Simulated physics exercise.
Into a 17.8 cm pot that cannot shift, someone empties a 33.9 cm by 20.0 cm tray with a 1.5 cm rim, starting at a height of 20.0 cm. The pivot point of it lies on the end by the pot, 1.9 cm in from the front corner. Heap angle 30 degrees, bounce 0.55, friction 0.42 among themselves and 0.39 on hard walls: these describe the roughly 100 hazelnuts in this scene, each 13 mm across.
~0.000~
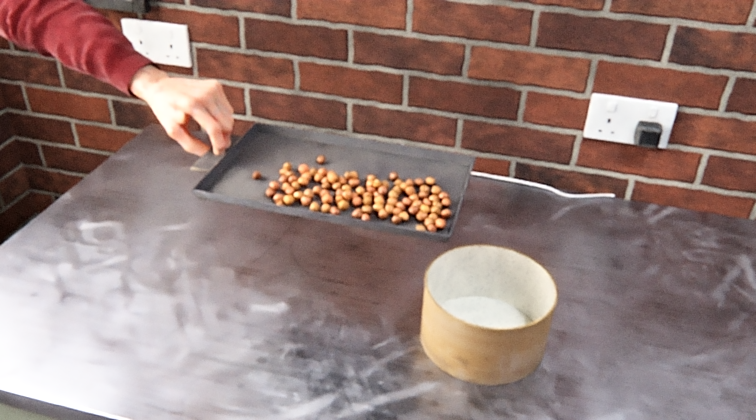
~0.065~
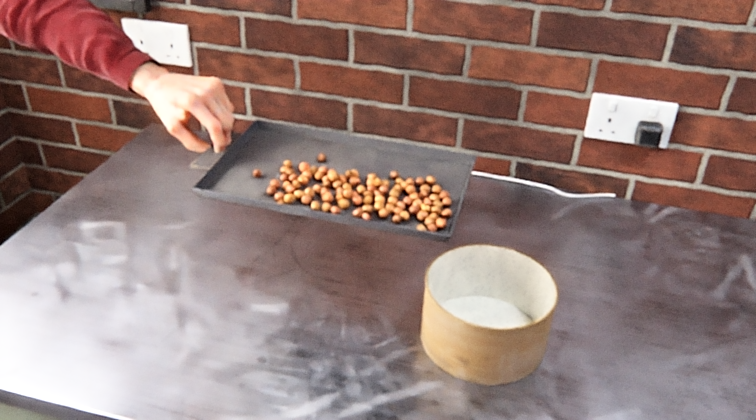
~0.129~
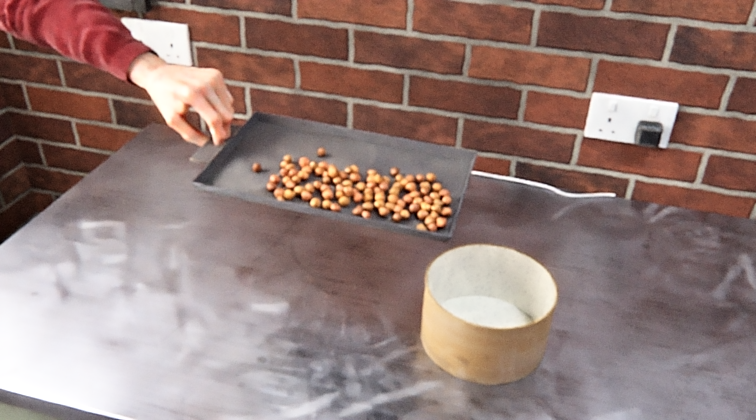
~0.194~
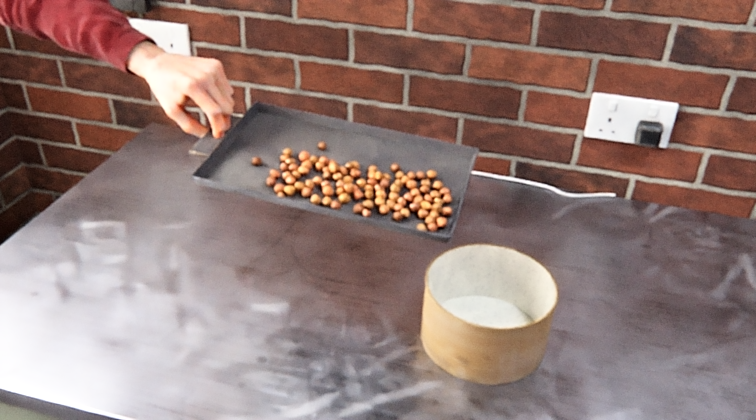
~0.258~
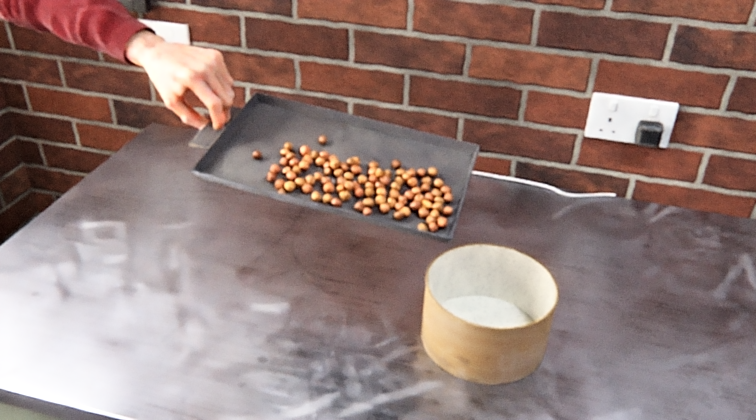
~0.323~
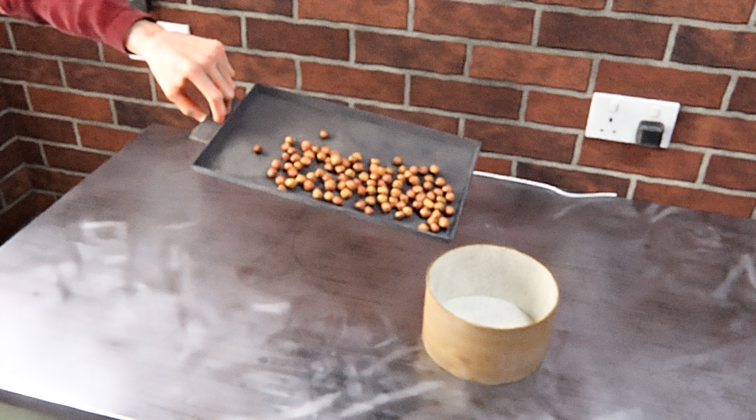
A hand in a red sleeve at upper left grips the near-left end of a dark grey rectangular tray and slowly raises that end, so the tray slopes gently down to the right. Scattered brown hazelnuts lie mostly on its right half, staying almost in place, with a round, pale wooden pot at lower right. The fixed view looks down on a dark, streaked tabletop against a red brick wall with white sockets.
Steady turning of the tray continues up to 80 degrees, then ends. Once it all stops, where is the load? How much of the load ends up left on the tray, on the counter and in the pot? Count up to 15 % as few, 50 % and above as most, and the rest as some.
My estimate: Left on the tray few, counter most, pot some.
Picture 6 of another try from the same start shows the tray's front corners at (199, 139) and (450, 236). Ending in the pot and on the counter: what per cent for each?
You'd end with pot at 70 and counter at 30.
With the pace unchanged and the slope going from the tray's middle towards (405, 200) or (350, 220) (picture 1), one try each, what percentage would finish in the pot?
That would be close to 95 per cent and then close to 10 per cent.
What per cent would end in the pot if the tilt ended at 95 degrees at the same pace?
35 %.
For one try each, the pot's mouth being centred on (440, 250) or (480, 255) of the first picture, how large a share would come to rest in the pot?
About 0 and 0 per cent.
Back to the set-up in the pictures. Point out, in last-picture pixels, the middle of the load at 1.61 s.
Somewhere about (404, 184) in the last view.
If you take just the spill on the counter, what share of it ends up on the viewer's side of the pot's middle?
Near 90 in a hundred.
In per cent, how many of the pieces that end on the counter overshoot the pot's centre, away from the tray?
Share: Around 50 %.
After 1.10 s, tilt 43 degrees; the tray holds 100 %, the pot 0 %.
After 1.61 s, tilt 64 degrees; the tray holds 100 %, the pot 0 %.
After 2.19 s, tilt 80 degrees; the tray holds 5 %, the pot 35 %.
In the end, at 3.4 s, tray 0 %, counter 65 %, pot 35 %.
